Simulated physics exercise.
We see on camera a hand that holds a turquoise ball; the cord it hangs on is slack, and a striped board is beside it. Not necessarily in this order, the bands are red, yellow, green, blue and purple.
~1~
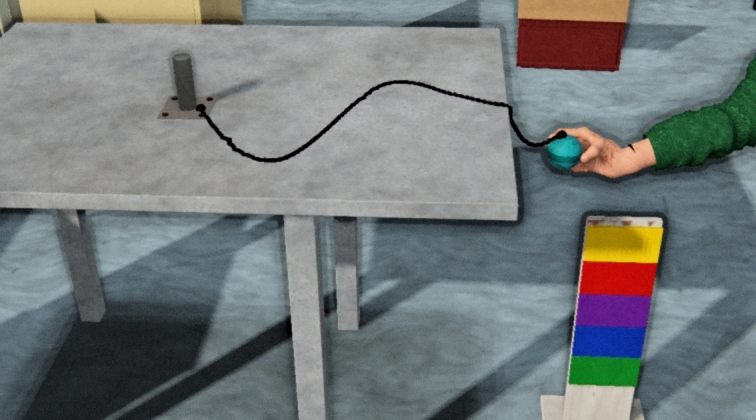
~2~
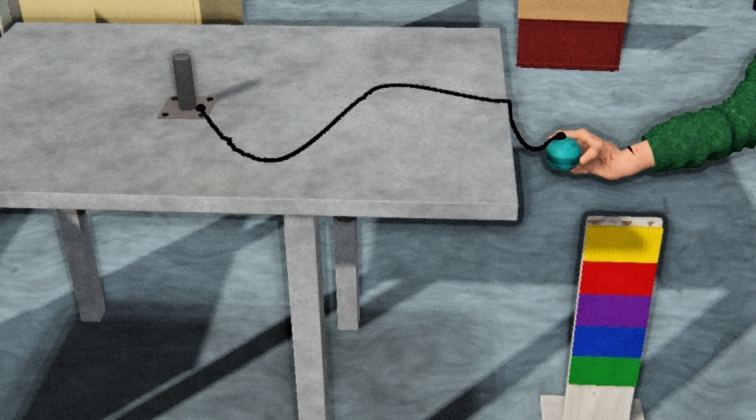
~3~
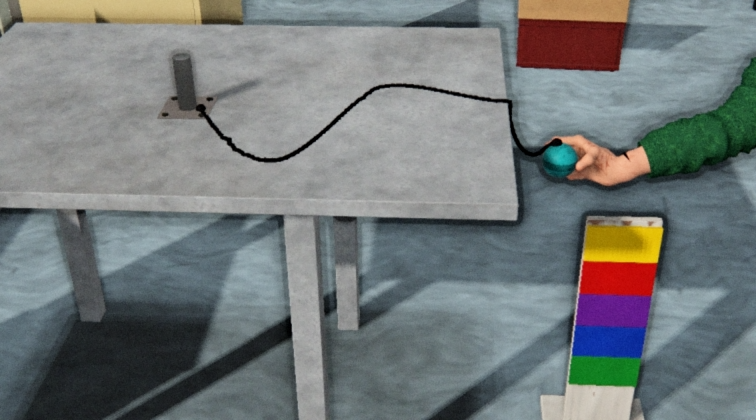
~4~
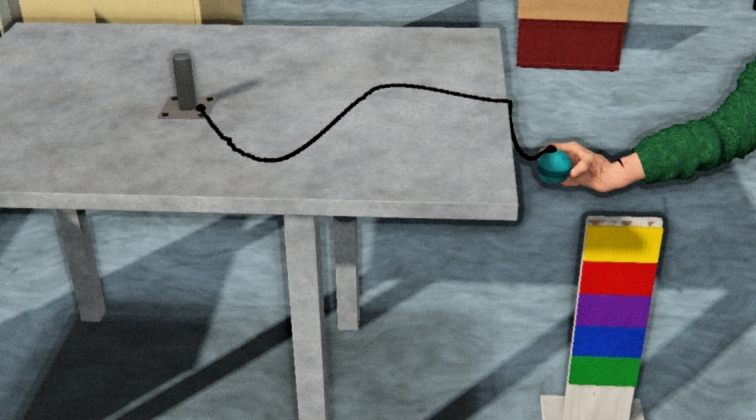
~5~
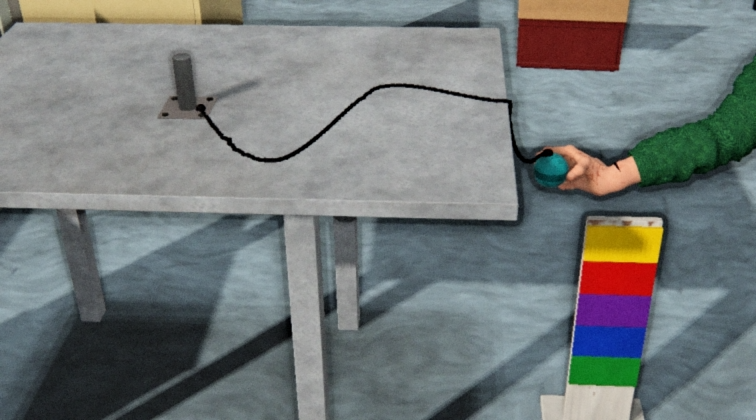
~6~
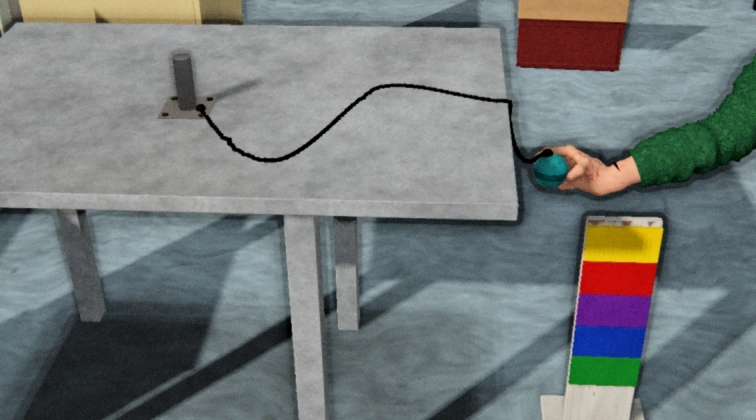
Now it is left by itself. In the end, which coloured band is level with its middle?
The blue band.
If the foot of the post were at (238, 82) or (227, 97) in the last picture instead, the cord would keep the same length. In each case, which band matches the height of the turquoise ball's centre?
Taking the two spots in turn: Green, then green.
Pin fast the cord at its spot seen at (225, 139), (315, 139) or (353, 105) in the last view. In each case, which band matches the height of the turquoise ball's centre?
In order: Purple; red; yellow.
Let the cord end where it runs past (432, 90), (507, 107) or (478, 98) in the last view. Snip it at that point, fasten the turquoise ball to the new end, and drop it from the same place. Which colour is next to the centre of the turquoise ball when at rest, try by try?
Result per try - none, it hangs higher; red; yellow.
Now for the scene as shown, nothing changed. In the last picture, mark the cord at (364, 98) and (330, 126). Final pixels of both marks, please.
Well, the first one sits at (507, 128), and the second one sits at (434, 122).
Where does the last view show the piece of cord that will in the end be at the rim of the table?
That spot is near (365, 95).
A little later, ball near (477, 342); level with blue.
Next, ball near (504, 355); level with blue.
When it is over, ball near (491, 359); level with blue. The blue one.
